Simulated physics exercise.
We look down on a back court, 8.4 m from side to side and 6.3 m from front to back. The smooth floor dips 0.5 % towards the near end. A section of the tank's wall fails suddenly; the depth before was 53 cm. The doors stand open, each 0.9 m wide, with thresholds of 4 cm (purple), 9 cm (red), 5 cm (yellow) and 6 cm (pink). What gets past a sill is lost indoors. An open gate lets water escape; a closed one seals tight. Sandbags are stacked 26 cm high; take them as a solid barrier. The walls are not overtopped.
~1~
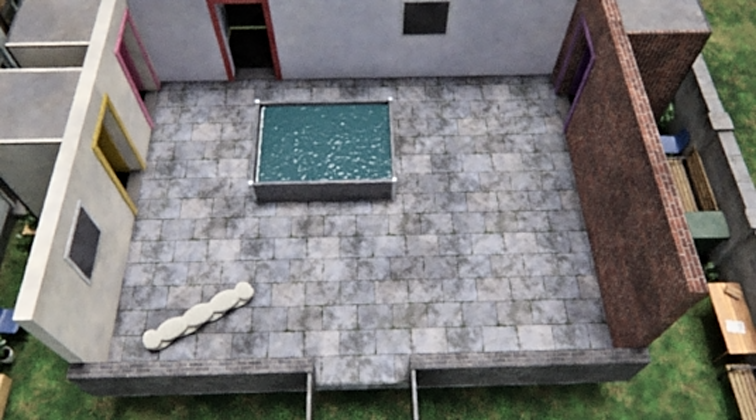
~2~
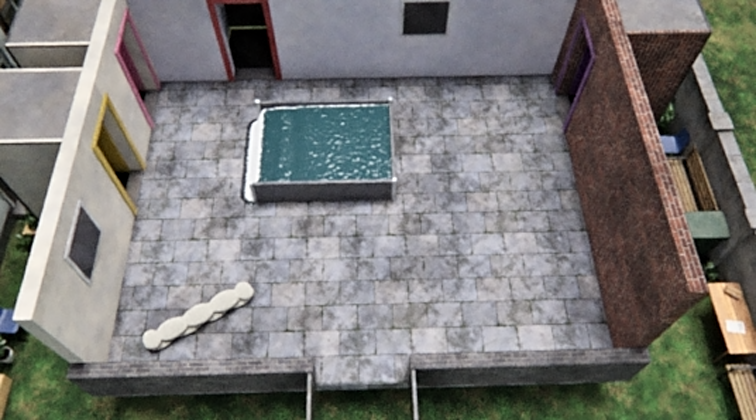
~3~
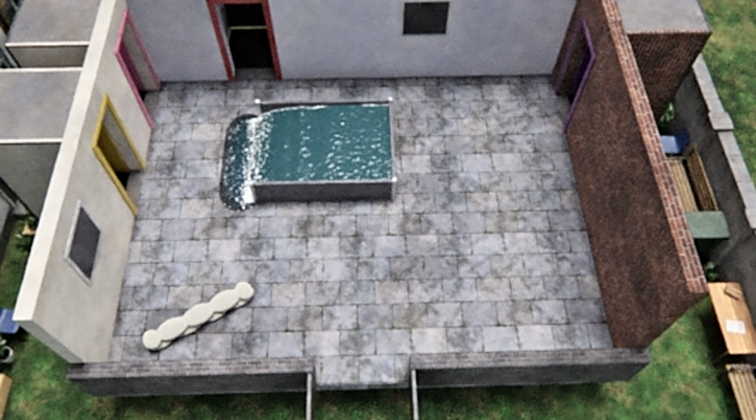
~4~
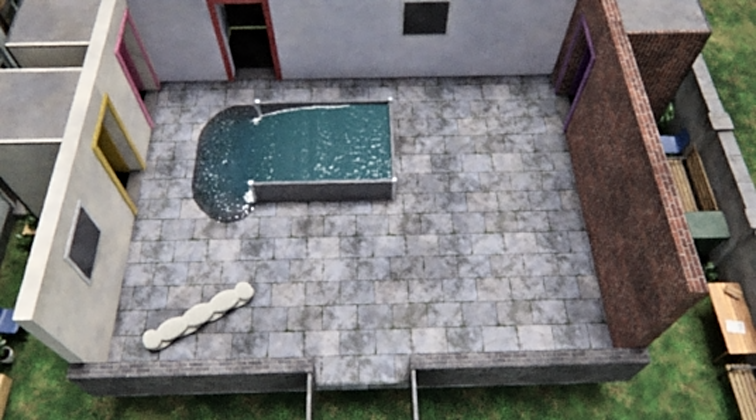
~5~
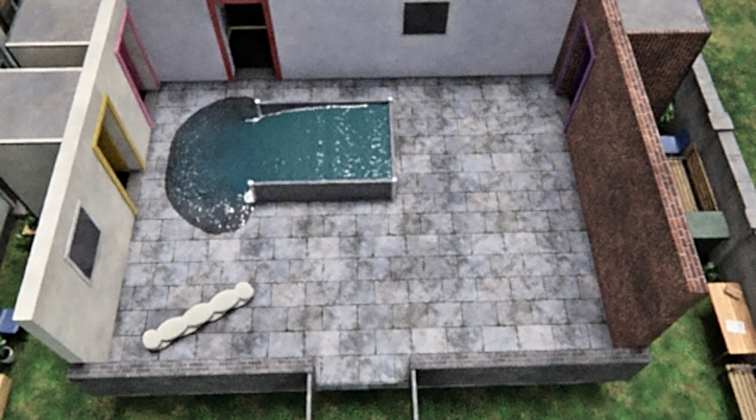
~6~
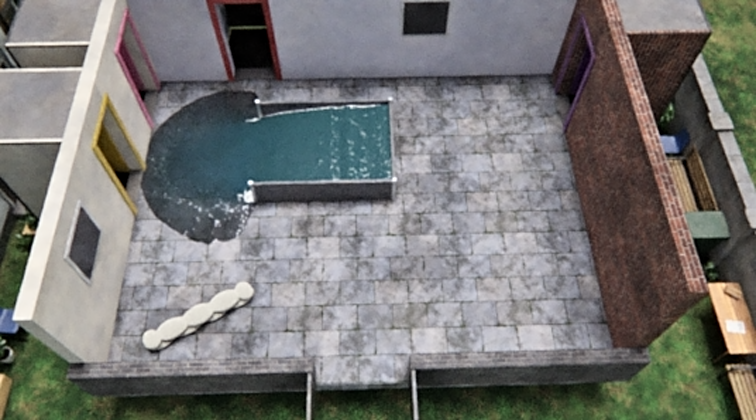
In a paved walled court, water pours from the tank's left side and spreads across the floor.
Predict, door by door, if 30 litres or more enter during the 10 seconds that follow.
The water let in: At the purple door it keeps below the limit; at the red door it keeps below the limit; at the yellow door it passes the limit; at the pink door it exceeds the limit.
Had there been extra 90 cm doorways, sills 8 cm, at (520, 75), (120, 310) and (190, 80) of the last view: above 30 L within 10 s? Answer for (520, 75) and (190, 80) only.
In that order: Below, over.
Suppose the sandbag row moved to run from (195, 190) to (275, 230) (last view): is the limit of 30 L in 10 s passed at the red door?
Then: Red under.
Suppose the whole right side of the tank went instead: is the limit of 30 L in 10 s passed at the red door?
Then: Red under.
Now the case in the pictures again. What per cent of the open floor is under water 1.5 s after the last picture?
Near 20 per cent is wet.
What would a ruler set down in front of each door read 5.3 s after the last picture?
In cm: Purple 0, red 6, yellow 10, pink 11.
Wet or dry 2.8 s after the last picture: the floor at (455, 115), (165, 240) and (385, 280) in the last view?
In that order: Still dry, wet, not reached.
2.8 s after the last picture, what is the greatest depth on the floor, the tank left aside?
About 26 cm.
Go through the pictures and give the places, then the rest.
The first picture shows still water, 53 cm deep, in the tank at (324, 142).
In the second picture, water pours out at (259, 154) and has run 0.9 m, to (249, 200); typically 10 cm deep outside, 53 cm at the tank's back.
In the third picture, the front is at (233, 206), 1.1 m from the gap at (260, 155); 1.2 m2 of floor is under water; 53 cm left at the back of the tank.
In the fourth picture, the front is at (204, 207), 1.5 m from the gap at (260, 156); 2.6 m2 of floor is under water; 53 cm left at the back of the tank.
In the fifth picture, the front is at (171, 194), 1.8 m from the gap at (260, 156); 4.1 m2 of floor is under water; 53 cm left at the back of the tank.
In the sixth picture, the front is at (146, 179), 2.2 m from the gap at (260, 156); 5.5 m2 of floor is under water; 53 cm left at the back of the tank.
Then, 0.7 s after the last picture water covers 20 % of the floor and is deepest (30 cm) near (156, 159); purple door not reached, red door 1 cm at the sill, 0 L in, yellow door 17 cm at the sill, 52 L in, pink door 15 cm at the sill, 7 L in.
Then, 1.5 s after the last picture water covers 20 % of the floor and is deepest (33 cm) near (160, 89); purple door not reached, red door 1 cm at the sill, 0 L in, yellow door 26 cm at the sill, 168 L in, pink door 23 cm at the sill, 49 L in.
Then, 2.8 s after the last picture water covers 25 % of the floor and is deepest (26 cm) near (107, 365); purple door not reached, red door 8 cm at the sill, 0 L in, yellow door 20 cm at the sill, 335 L in, pink door 21 cm at the sill, 162 L in.
Then, 5.3 s after the last picture water covers 55 % of the floor and is deepest (16 cm) near (105, 376); purple door not reached, red door 6 cm at the sill, 0 L in, yellow door 10 cm at the sill, 446 L in, pink door 11 cm at the sill, 255 L in.
Then, 9.3 s after the last picture water covers 85 % of the floor and is deepest (10 cm) near (105, 376); purple door 6 cm at the sill, 7 L in, red door 4 cm at the sill, 0 L in, yellow door 5 cm at the sill, 469 L in, pink door 5 cm at the sill, 269 L in.
